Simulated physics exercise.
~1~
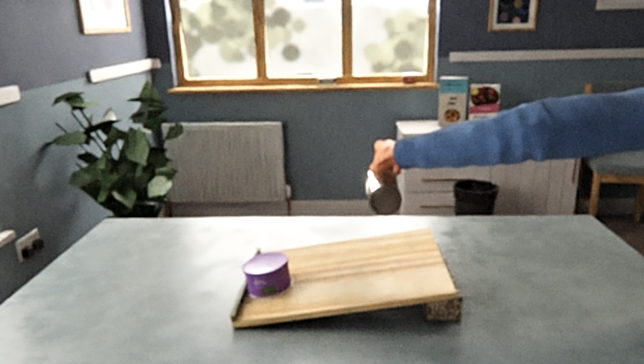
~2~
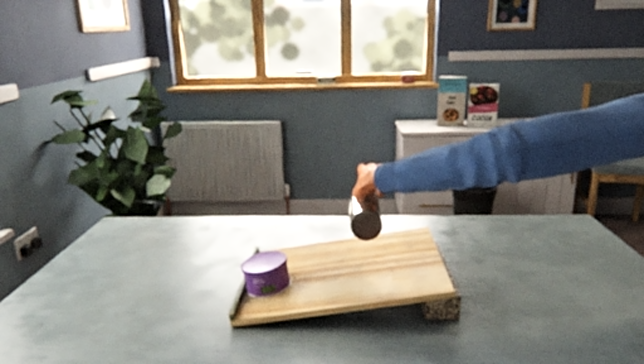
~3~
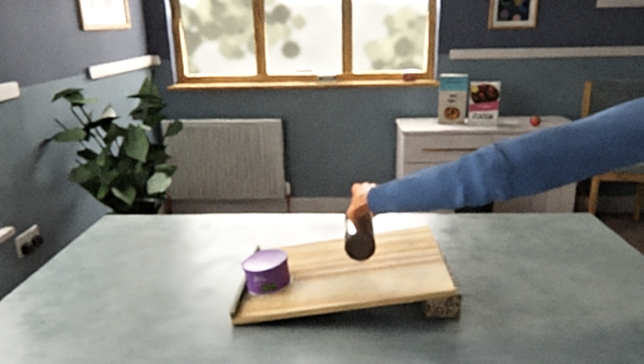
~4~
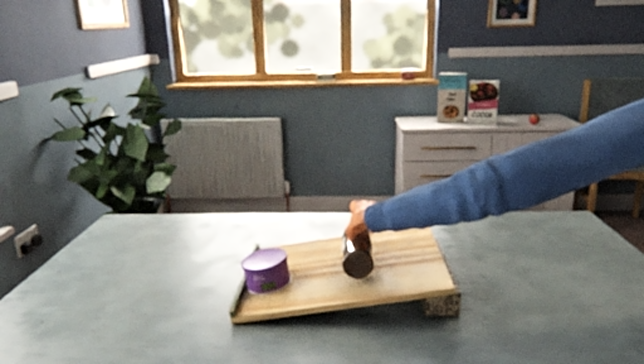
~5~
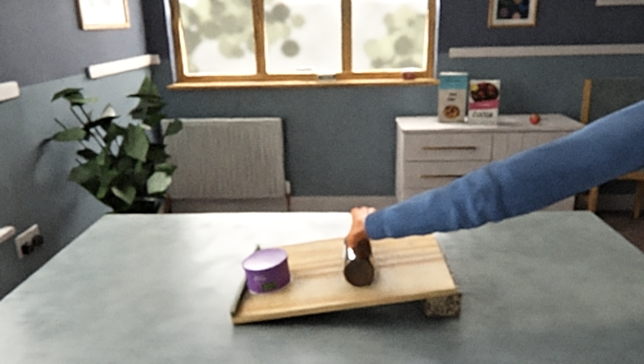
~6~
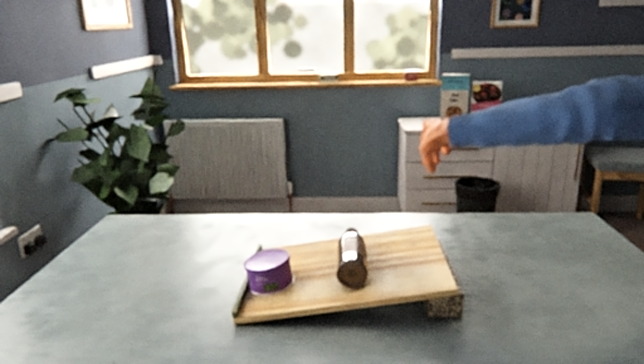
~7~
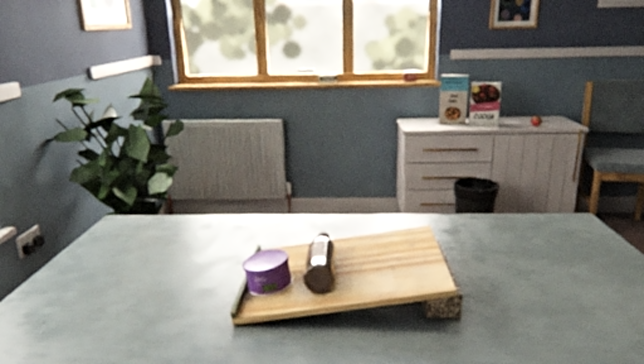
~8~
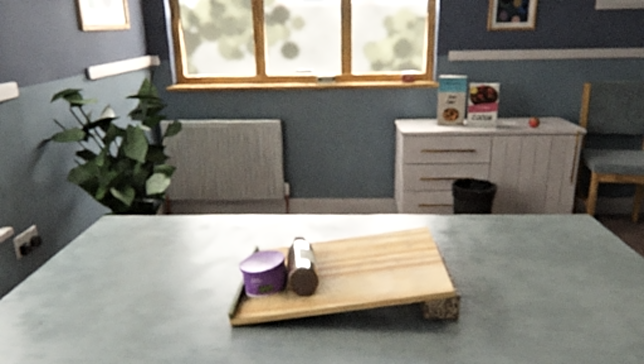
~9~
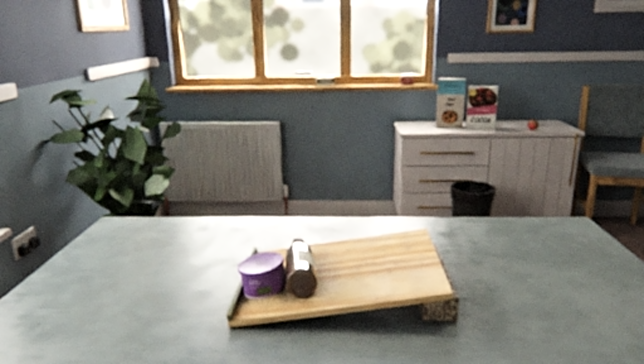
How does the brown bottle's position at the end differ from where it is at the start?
At the start the brown bottle is held in a hand above the right part of the board. At the end it lies on its side low on the slope, just to the right of the purple tub.
